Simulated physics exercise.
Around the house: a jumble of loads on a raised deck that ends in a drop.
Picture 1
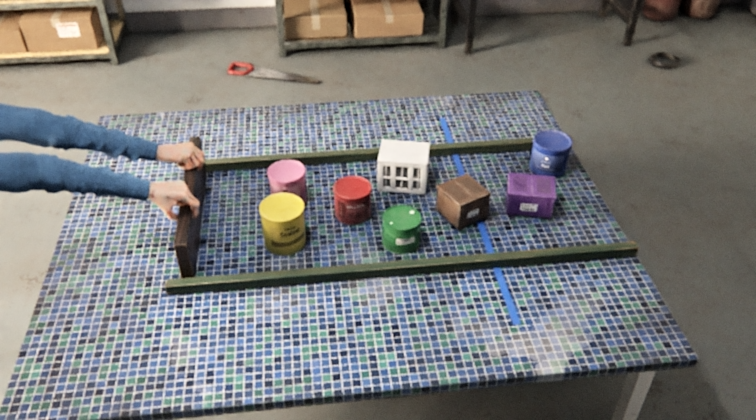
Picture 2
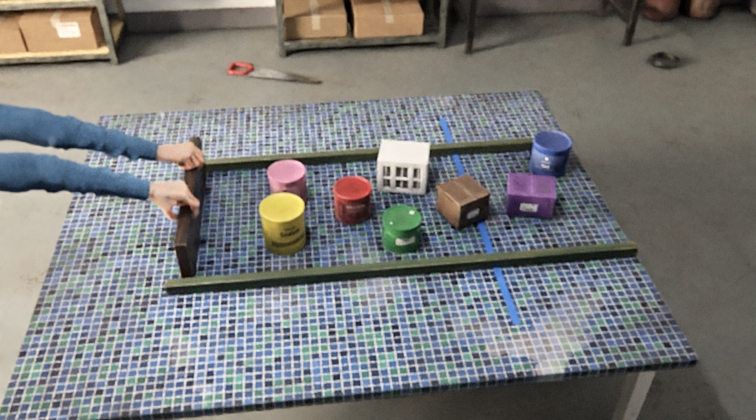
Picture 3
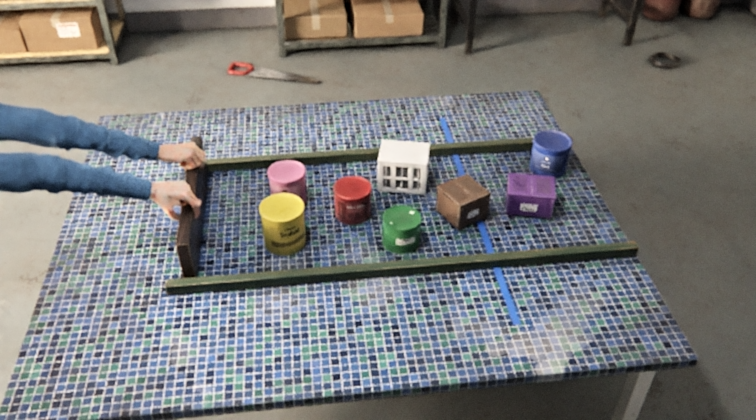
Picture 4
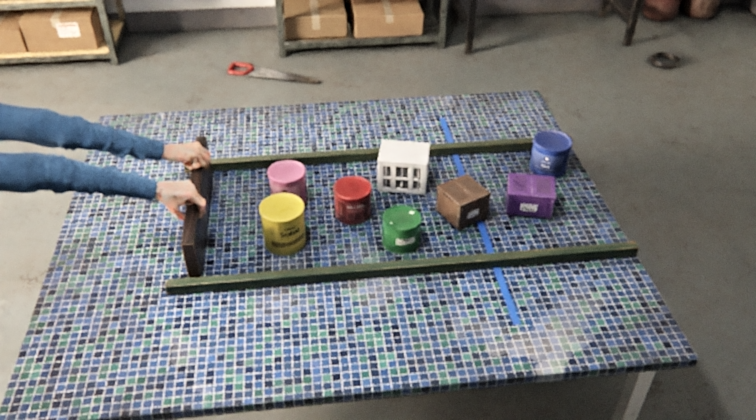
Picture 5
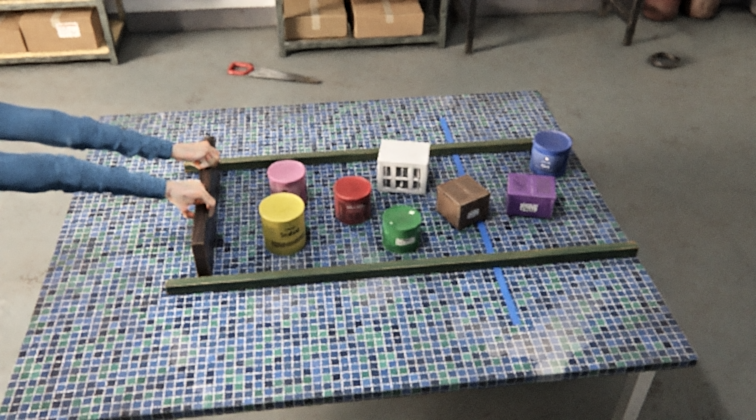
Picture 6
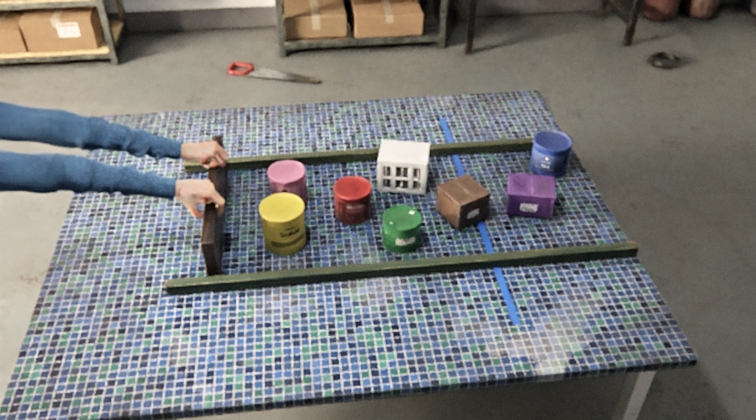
Two hands in blue sleeves grip a dark plank at the left of a table covered in small blue and green tiles, seen from above in a room with a concrete floor. Between two rails stand pink, yellow, red, blue and green pails, a white crate, and brown and purple totes near blue tape. The hands slide the plank slightly rightward while everything else and the view stay still.
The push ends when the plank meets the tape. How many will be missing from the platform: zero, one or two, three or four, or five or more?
Here the number that fall off is zero.
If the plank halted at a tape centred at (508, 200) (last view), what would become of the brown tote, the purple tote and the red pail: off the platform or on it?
The brown tote is kept; the purple tote goes over; the red pail remains up.
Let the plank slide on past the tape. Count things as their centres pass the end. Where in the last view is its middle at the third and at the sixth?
Its middle is around (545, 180) and later (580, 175).
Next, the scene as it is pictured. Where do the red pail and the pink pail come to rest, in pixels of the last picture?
The red pail at (516, 193), the pink pail at (487, 175).
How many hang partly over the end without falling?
1 of them.
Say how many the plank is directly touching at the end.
In contact: 2.
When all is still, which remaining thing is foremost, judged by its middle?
That is the purple tote.
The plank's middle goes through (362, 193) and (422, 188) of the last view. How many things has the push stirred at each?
By then 5, and 7.
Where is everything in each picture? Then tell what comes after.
Blue pail (550, 154); purple tote (530, 196); brown tote (462, 202); plank (192, 205); tape (473, 203), in the first frame.
Purple tote (530, 196); white crate (404, 167), in the second frame.
Brown tote (462, 202); yellow pail (283, 225), in the third frame.
Blue pail (550, 154); pink pail (288, 186), in the fourth frame.
Purple tote (530, 196); plank (207, 204), in the fifth frame.
Blue pail (550, 154); purple tote (530, 196); brown tote (462, 202); plank (216, 203); tape (473, 203), in the sixth frame.
A little later, none off yet; blue pail at rest near (550, 154); purple tote at rest near (530, 196); brown tote at rest near (462, 202).
When it is over, the number that fall off is zero.
